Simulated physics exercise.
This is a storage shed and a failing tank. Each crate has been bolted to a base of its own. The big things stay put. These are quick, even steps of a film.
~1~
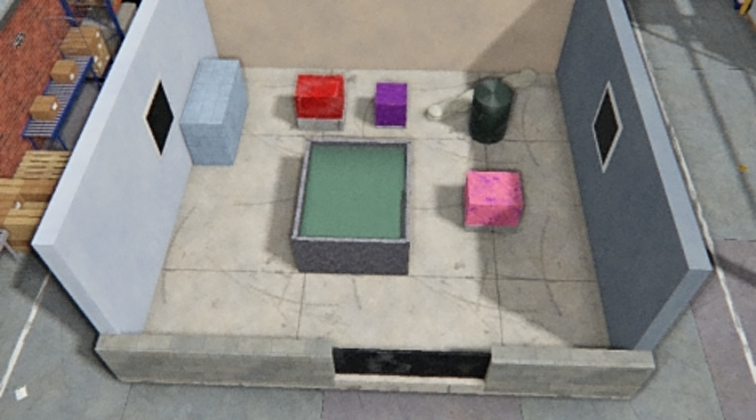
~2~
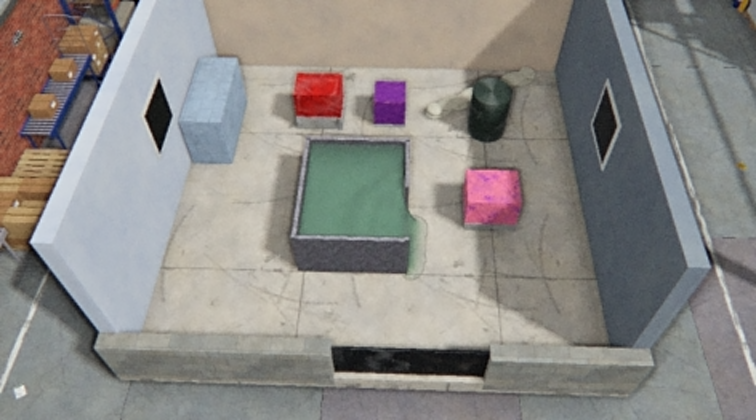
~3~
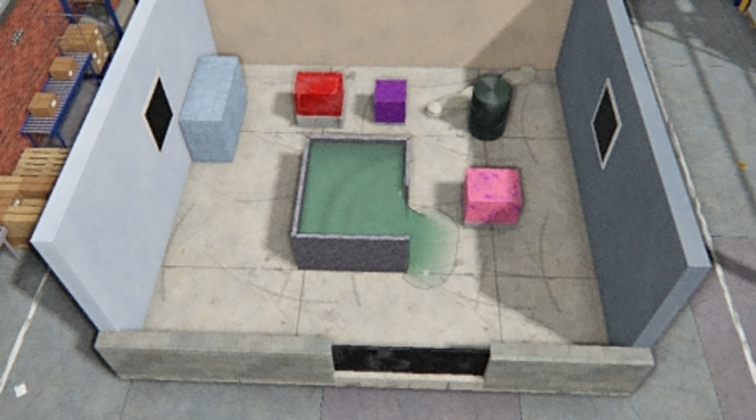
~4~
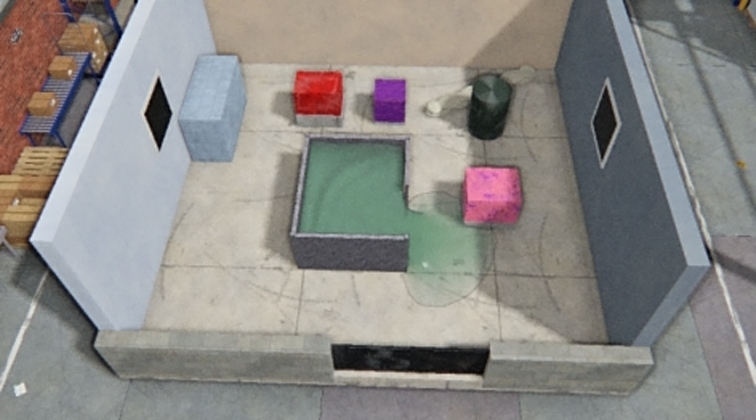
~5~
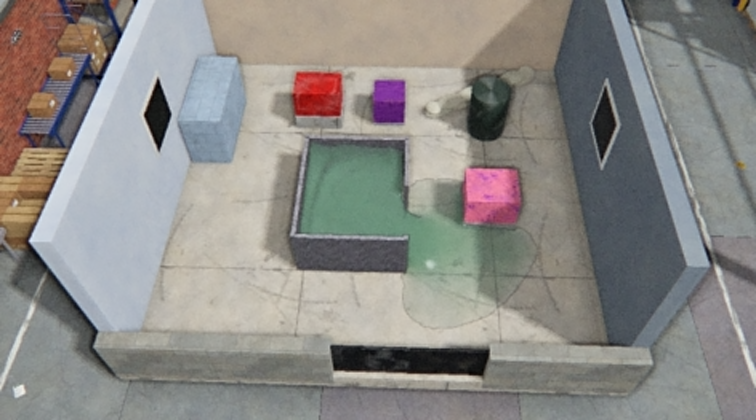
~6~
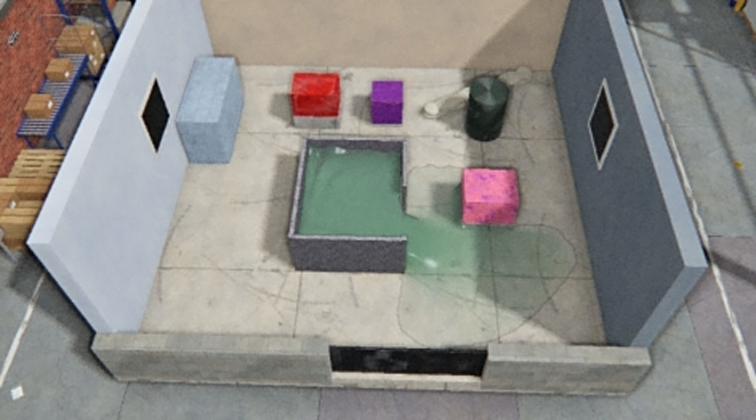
A tank of green water opens on its right side and water spreads across the floor.
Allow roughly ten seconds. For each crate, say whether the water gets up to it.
Red crate: No; purple crate: Yes; pink crate: Yes.
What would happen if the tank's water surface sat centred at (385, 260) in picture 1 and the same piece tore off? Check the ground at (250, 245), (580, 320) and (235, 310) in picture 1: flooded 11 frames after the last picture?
In turn: Clear, under water, dry.
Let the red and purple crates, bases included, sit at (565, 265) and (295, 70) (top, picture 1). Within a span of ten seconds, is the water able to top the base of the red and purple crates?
So the red crate gets reached and the purple crate gets reached.
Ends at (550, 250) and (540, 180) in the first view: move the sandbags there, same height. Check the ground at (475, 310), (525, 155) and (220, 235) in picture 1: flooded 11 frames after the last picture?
The three spots come out soaked, soaked and unflooded, in that sequence.
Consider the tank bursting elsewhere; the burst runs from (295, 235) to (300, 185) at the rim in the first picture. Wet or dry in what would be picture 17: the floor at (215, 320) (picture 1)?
Logged for the spot: In a puddle.
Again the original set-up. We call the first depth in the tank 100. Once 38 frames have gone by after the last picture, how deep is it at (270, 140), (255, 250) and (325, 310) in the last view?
Approx. values, in order: 2 %, 2 %, 6 %.
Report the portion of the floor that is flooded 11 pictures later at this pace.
It works out to about 35 in a hundred.
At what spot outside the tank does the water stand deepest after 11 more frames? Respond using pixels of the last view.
Somewhere around (598, 357).
A moment on, water covers 25 % of the floor; the red crate not reached, the purple crate not reached, the pink crate water round its plinth.
Next, water covers 35 % of the floor; the red crate not reached, the purple crate water round its plinth, the pink crate water round its plinth.
Then, water covers 50 % of the floor; the red crate water round its plinth, the purple crate water round its plinth, the pink crate water round its plinth.
Later, water covers 75 % of the floor; the red crate water round its plinth, the purple crate water round its plinth, the pink crate water round its plinth.
In the end, water covers 95 % of the floor; the red crate stayed above the water, the purple crate was topped, the pink crate was topped.
